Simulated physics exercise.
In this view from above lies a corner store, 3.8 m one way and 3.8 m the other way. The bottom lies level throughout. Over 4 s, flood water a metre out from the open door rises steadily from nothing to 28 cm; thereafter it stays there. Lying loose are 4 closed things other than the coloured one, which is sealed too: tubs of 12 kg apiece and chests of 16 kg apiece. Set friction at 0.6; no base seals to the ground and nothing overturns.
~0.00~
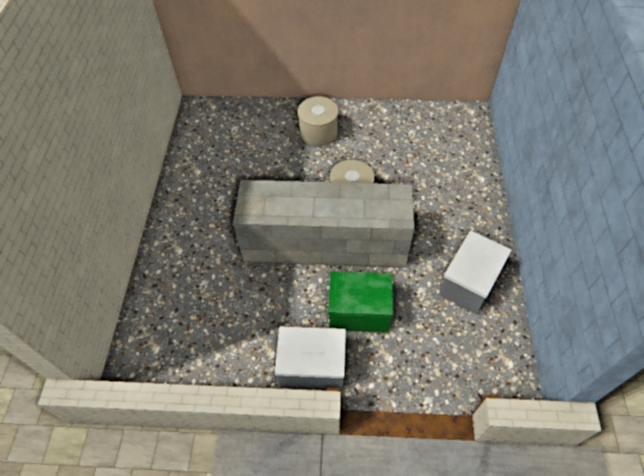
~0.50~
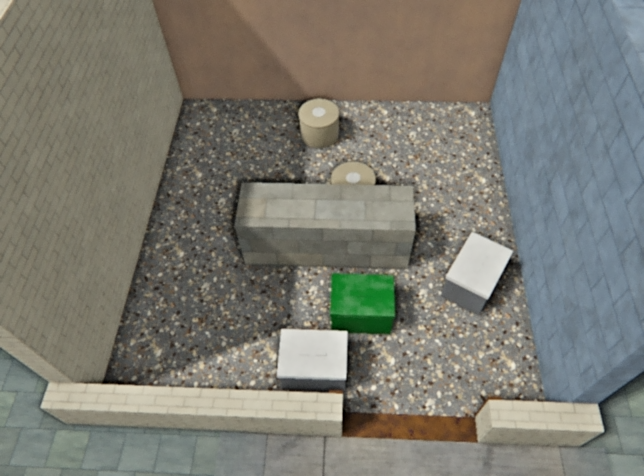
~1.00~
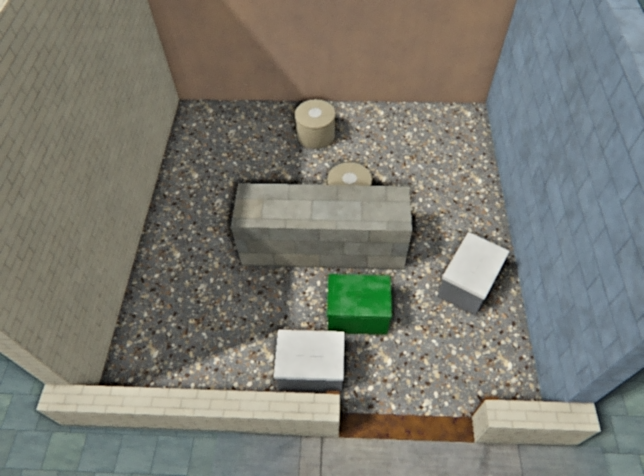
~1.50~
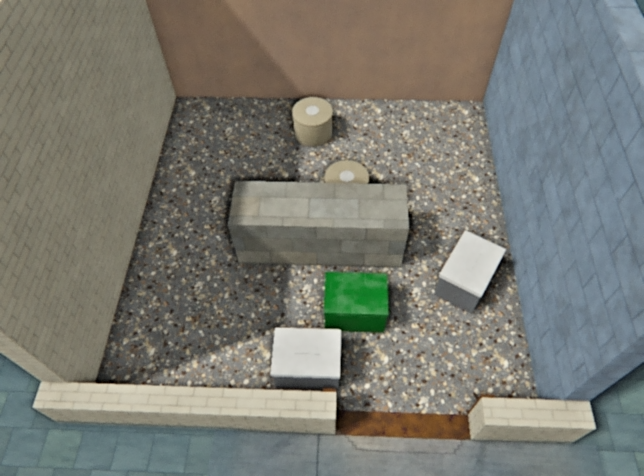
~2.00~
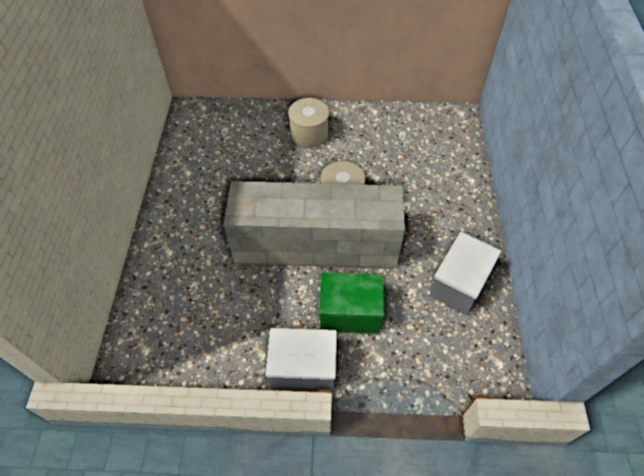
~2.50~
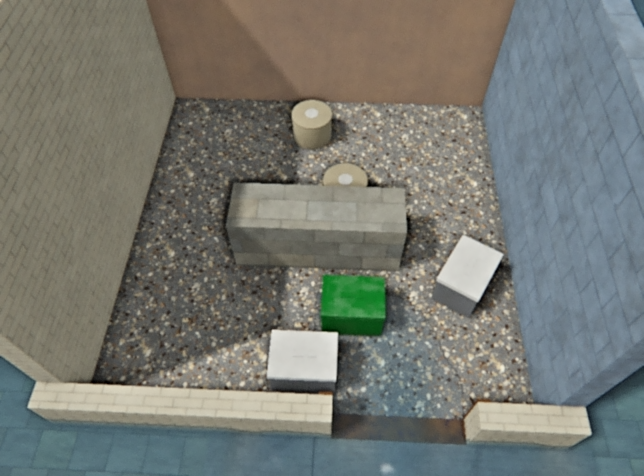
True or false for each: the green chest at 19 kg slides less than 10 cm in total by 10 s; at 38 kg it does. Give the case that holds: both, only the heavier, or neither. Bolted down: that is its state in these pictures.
The case that holds: Neither.
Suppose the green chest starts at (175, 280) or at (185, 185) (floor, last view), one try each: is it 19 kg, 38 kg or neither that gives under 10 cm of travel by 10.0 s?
Log: Try 1 the heavier pick is required; try 2 the heavier pick is required.
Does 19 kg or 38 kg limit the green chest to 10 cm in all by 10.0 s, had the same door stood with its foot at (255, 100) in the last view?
For that position, the bigger mass alone succeeds.
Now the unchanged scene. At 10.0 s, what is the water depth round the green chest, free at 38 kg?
Depth: Approx. 11 cm.
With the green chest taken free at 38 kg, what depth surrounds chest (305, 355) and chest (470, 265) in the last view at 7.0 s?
About 4 and 10 cm.
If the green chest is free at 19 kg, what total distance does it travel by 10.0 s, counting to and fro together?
It covers about 300 cm altogether.
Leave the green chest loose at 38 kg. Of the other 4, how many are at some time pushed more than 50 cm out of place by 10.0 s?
The count comes to 2.
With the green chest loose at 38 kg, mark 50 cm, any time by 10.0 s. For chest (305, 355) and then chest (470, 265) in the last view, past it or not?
Object 1: Not surpassed, object 2: Surpassed.
After 3.5 s the green chest would be 18 cm from its start with 19 kg and 0 cm from its start with 38 kg; 7 cm of water round it then.
After 4.5 s the green chest would be 36 cm from its start with 19 kg and 6 cm from its start with 38 kg; 9 cm of water round it then.
After 7.0 s the green chest would be 167 cm from its start with 19 kg and 25 cm from its start with 38 kg; 10 cm of water round it then.
After 10.0 s the green chest would be 181 cm from its start with 19 kg and 27 cm from its start with 38 kg; 11 cm of water round it then.
